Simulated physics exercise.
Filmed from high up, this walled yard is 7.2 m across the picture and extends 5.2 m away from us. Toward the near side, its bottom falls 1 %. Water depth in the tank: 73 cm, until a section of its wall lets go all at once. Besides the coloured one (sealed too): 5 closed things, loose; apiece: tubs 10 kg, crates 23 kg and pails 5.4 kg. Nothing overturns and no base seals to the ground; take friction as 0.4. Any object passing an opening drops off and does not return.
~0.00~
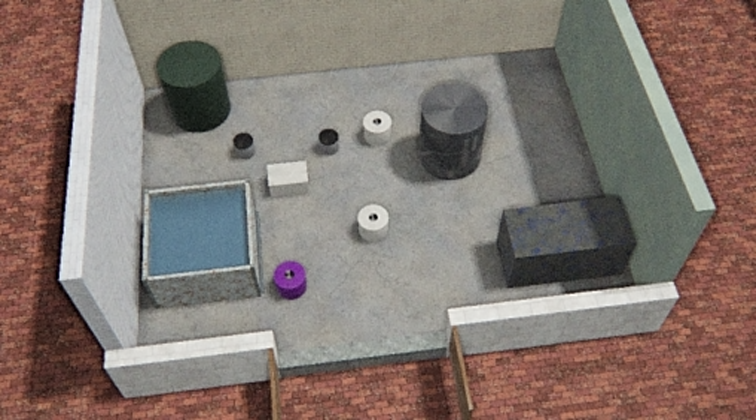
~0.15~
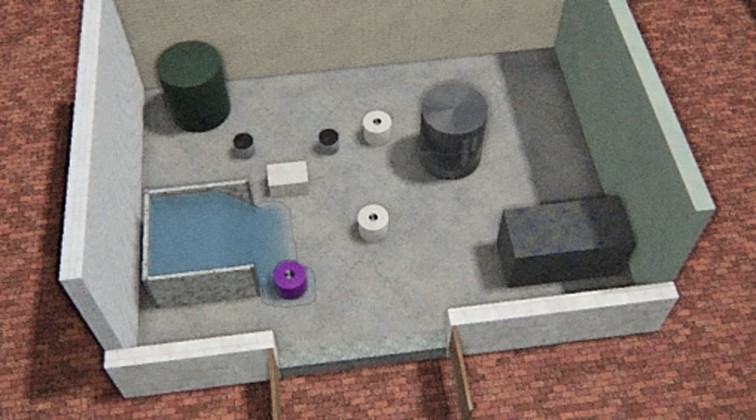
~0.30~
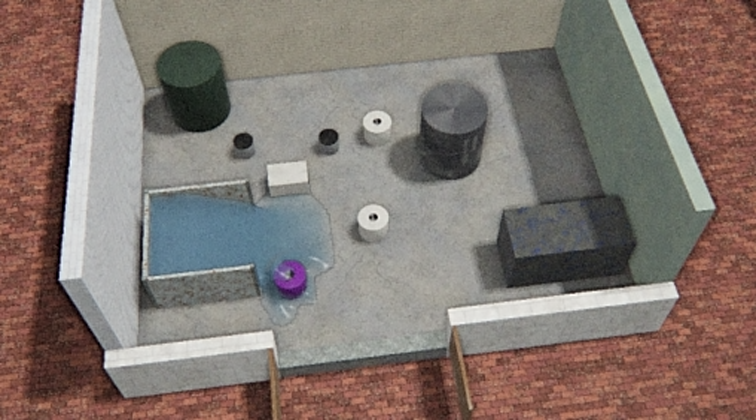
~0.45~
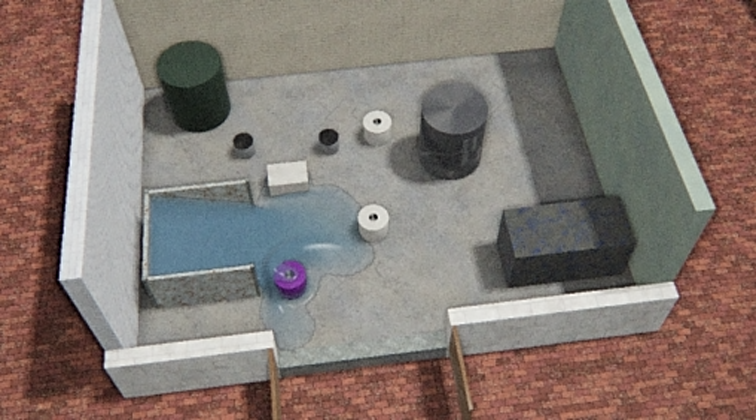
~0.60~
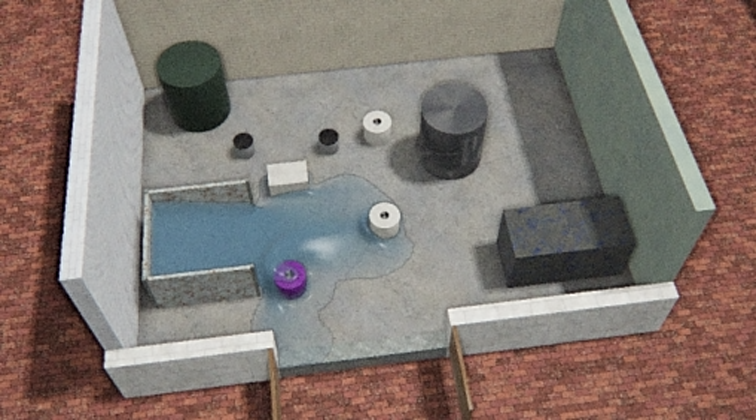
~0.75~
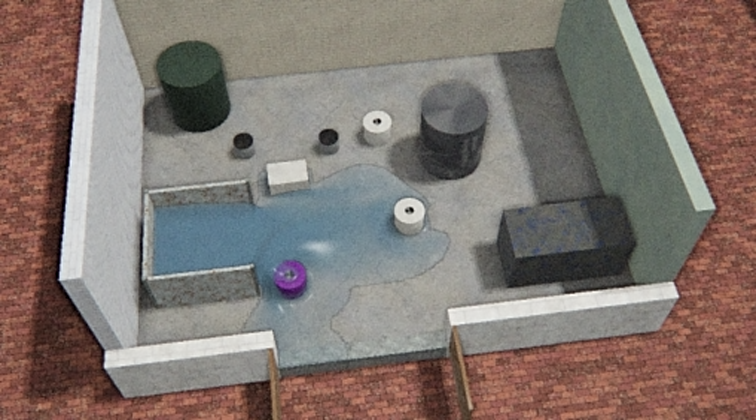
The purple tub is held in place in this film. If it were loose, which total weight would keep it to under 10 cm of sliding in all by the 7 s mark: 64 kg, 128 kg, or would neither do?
128 kg, not the lighter one.
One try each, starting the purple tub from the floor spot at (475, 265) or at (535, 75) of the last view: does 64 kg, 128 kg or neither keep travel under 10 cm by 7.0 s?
Taking the two tries in order, even the light one works and even the light one works.
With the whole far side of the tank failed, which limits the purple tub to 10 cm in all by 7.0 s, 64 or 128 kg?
So the lighter choice.
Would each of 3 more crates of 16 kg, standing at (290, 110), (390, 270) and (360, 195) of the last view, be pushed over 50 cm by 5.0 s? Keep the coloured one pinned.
Within it, beyond it, beyond it.
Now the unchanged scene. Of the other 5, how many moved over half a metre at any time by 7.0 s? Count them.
2.
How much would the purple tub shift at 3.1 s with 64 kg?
80 cm.
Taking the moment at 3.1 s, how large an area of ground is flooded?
Roughly 26 m2 of it is wet.
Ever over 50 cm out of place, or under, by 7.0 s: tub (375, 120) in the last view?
That one goes beyond the limit.
After 1.4 s the purple tub would be 67 cm from its start with 64 kg and 0 cm from its start with 128 kg; 15 cm of water round it then.
After 3.1 s the purple tub would be 78 cm from its start with 64 kg and 0 cm from its start with 128 kg; 4 cm of water round it then.
After 4.9 s the purple tub would be 78 cm from its start with 64 kg and 0 cm from its start with 128 kg; 3 cm of water round it then.
After 7.0 s the purple tub would be 78 cm from its start with 64 kg and 0 cm from its start with 128 kg; 4 cm of water round it then.
